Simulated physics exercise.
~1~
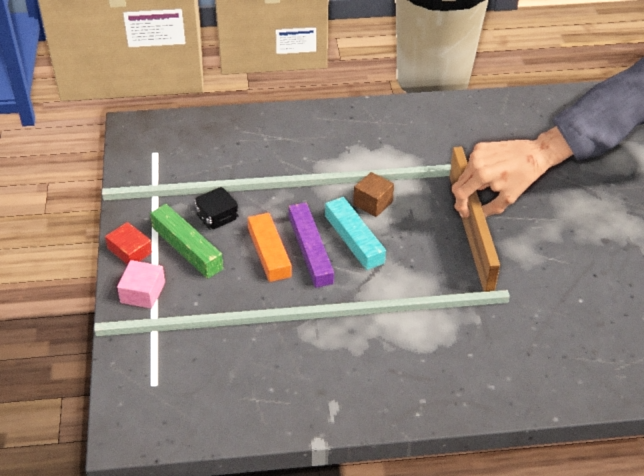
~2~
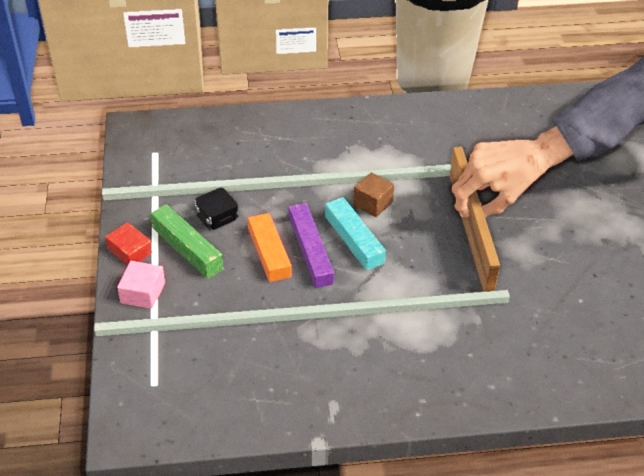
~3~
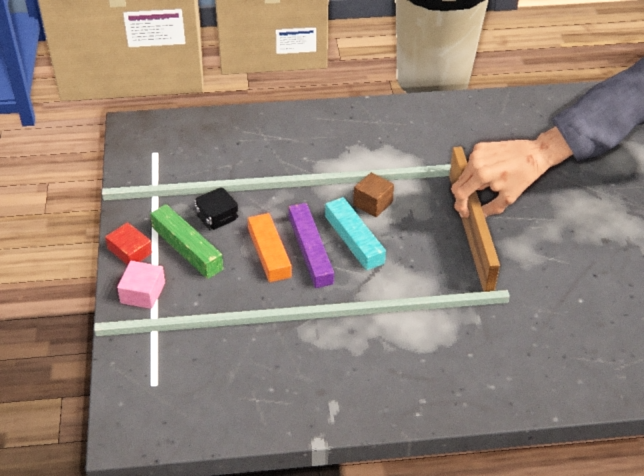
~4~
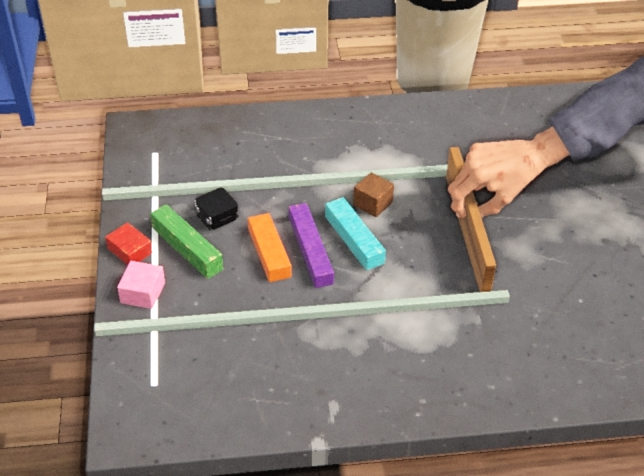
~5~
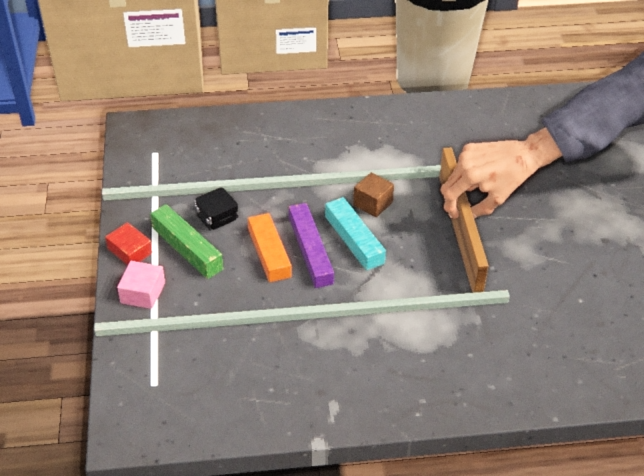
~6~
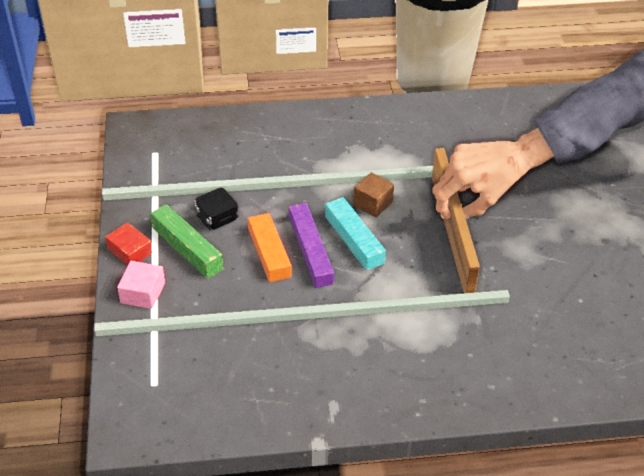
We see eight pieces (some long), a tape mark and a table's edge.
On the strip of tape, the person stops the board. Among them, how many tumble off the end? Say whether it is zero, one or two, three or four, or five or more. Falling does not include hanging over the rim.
Band: Three to four.
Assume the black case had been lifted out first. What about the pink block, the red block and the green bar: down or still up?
I'd say the pink block ends up down, the red block ends up down, and the green bar ends up down.
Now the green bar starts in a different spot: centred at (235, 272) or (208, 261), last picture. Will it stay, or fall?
Trial 1: Off; trial 2: Off.
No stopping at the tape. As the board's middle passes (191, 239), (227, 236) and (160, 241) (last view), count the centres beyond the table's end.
It comes out as 2, then 0, then 3.
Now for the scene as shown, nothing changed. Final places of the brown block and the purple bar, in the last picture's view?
In the last picture the brown block sits around (139, 201) and the purple bar around (122, 264).
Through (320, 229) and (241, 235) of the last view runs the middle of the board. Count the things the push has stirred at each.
The counts are 4 and 8.
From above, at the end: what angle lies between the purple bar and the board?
About 0°.
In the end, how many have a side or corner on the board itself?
2 in contact.
Soon after, none off yet; red block at rest near (129, 245); pink block at rest near (142, 285); green bar at rest near (186, 241).
At rest, the number that fall off is three or four; fallen, green bar, pink block and red block.
